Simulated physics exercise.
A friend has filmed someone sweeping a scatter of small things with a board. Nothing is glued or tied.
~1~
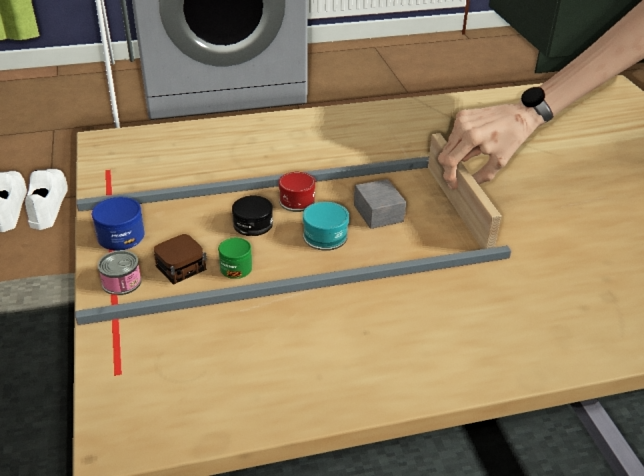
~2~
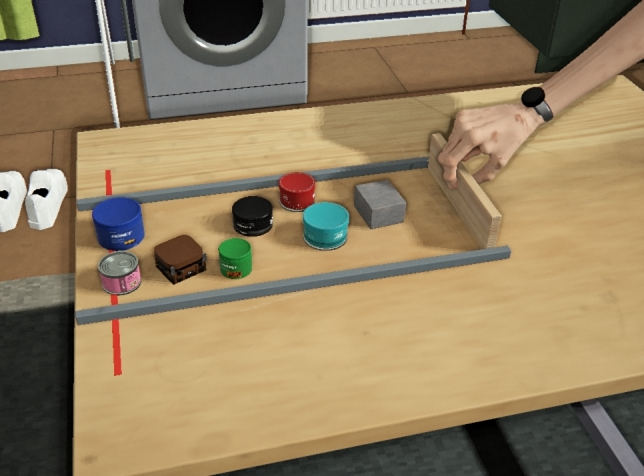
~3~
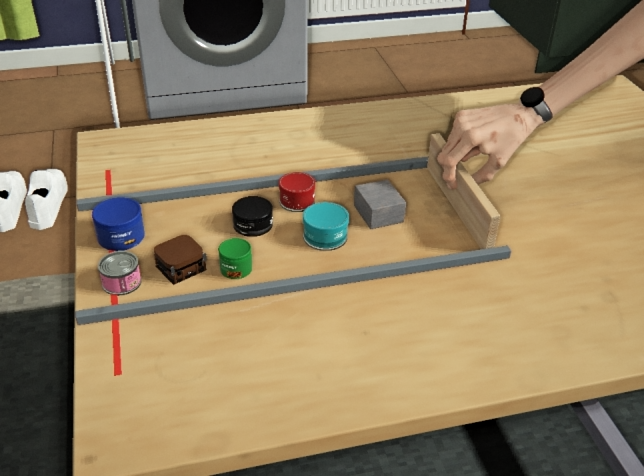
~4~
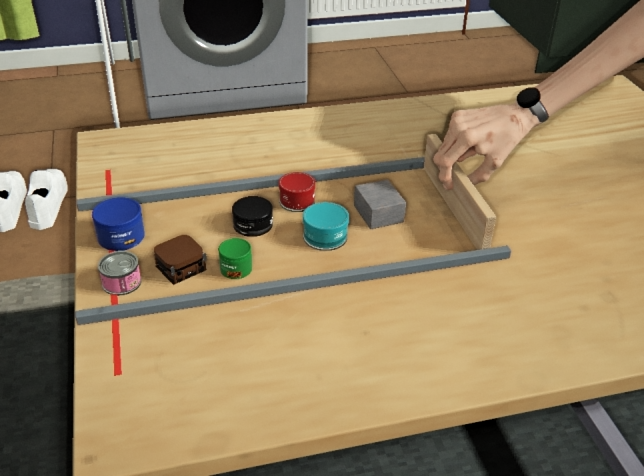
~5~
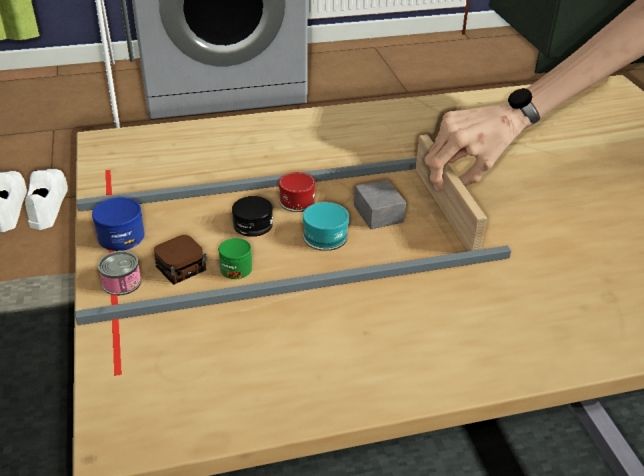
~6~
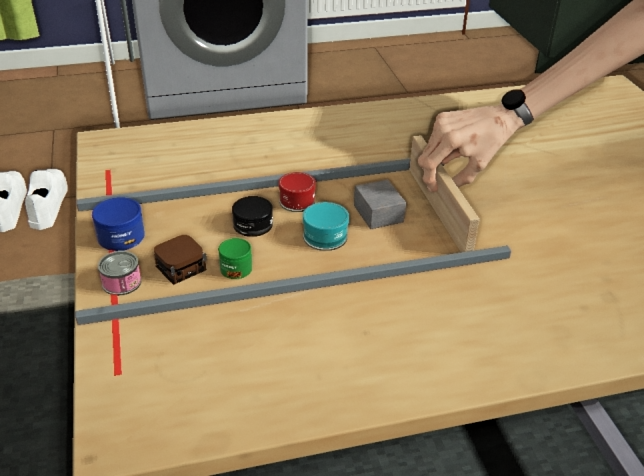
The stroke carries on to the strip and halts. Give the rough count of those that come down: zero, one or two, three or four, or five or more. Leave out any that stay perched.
The number that fall off is three or four.
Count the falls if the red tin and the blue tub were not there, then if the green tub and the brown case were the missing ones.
It would be 3 and 3.
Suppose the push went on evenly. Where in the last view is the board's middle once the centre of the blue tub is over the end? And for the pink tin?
Near (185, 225) and (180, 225).
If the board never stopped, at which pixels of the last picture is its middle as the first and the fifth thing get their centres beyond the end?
First at (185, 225), next at (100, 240).
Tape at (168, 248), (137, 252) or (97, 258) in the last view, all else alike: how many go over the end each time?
Down on the floor: 2, 3 and 5.
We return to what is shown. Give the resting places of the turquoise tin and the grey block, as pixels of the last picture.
The turquoise tin stops around (87, 268); the grey block around (90, 238).
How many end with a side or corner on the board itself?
That makes 4.
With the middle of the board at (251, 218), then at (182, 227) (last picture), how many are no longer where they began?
5 and 8.
Early on, none off yet; pink tin at rest near (120, 273); blue tub at rest near (119, 224); brown case at rest near (180, 260).
Finally, the number that fall off is three or four; lost, black tub, brown case, blue tub and pink tin.
